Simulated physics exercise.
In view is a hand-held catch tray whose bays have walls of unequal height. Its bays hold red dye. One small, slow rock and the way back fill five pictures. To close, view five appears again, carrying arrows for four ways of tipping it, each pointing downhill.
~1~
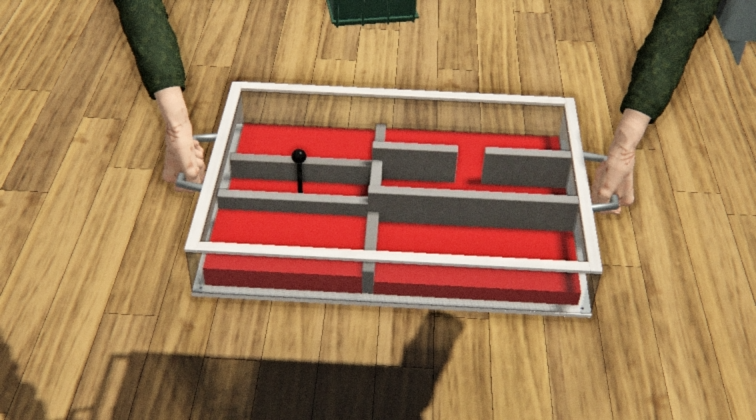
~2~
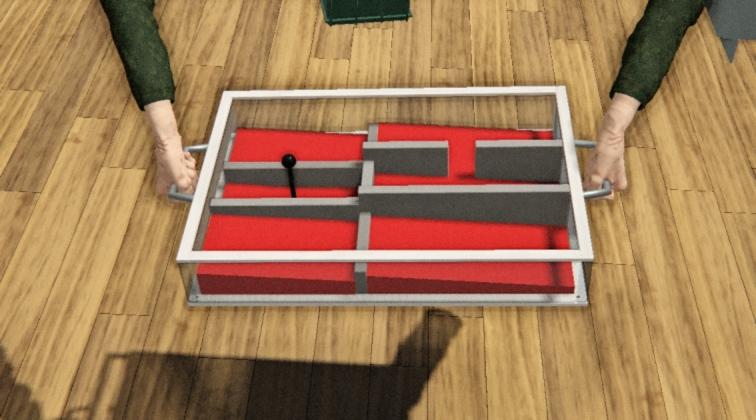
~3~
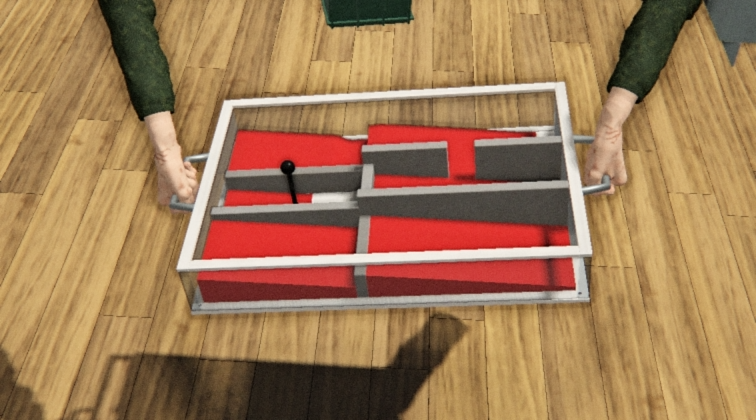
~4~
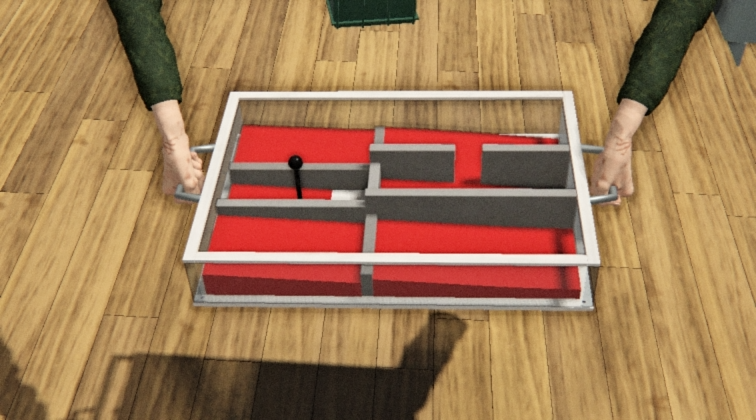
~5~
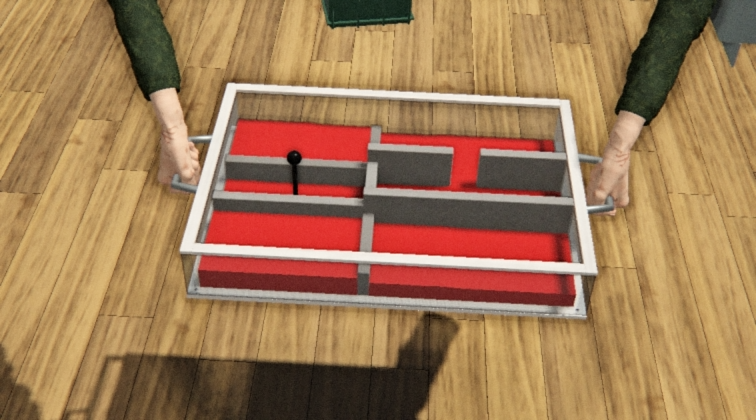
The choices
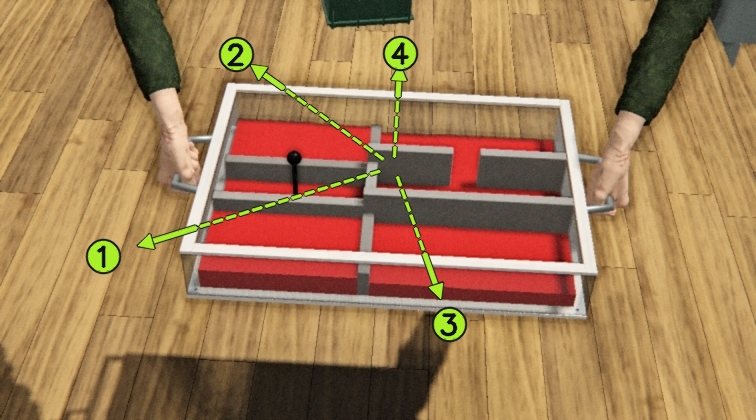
Two hands tilt a clear tray of red dye slightly left, then level it again.
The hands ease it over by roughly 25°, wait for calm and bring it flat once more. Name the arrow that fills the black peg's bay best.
The best arrow is 1.
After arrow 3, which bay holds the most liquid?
The front right bay.
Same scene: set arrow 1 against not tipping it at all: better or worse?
Better.
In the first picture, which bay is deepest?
It is the front left one.
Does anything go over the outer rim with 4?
No.
On the marked copy, 1 ends at (143, 244); 2 ends at (255, 68); 3 ends at (438, 293); 4 ends at (399, 70).
With 1, about 11 % of the liquid ends in the peg's bay; about 41 % goes over the rim.
With 2, about 6 % of the liquid ends in the peg's bay; about 41 % goes over the rim.
With 3, about 5 % of the liquid ends in the peg's bay; nothing spills.
With 4, about 3 % of the liquid ends in the peg's bay; nothing spills.
